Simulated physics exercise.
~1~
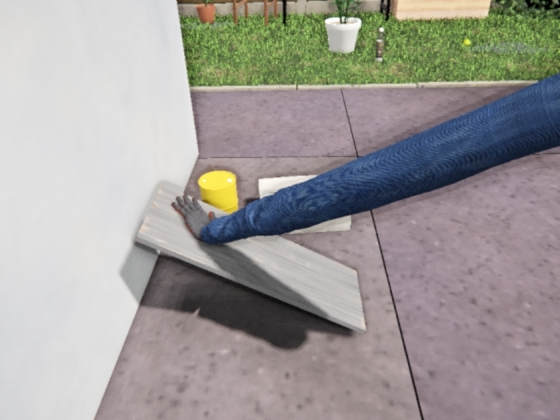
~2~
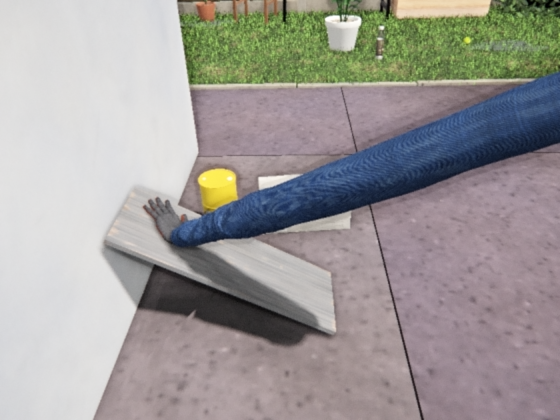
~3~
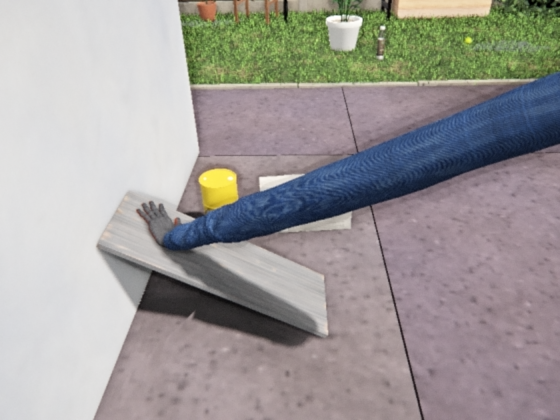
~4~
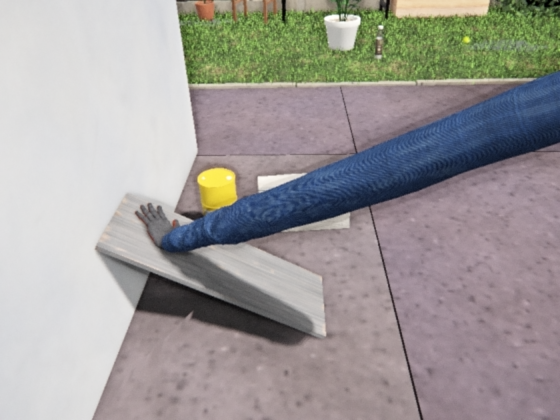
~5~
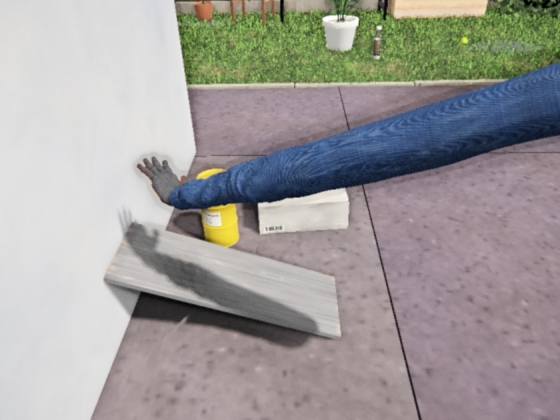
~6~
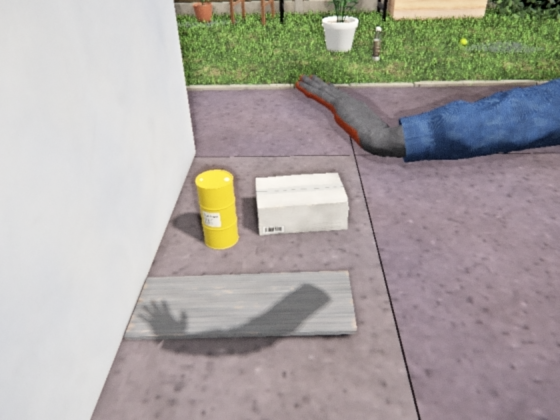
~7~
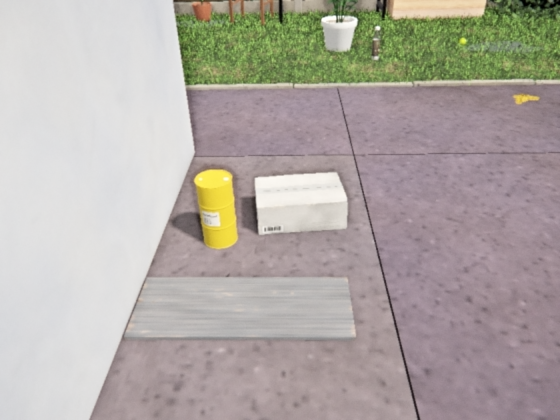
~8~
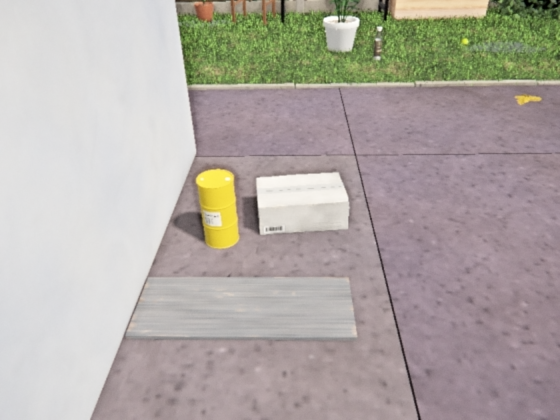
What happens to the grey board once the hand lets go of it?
It does not stay propped against the wall. It slides down and ends up lying flat on the paving.
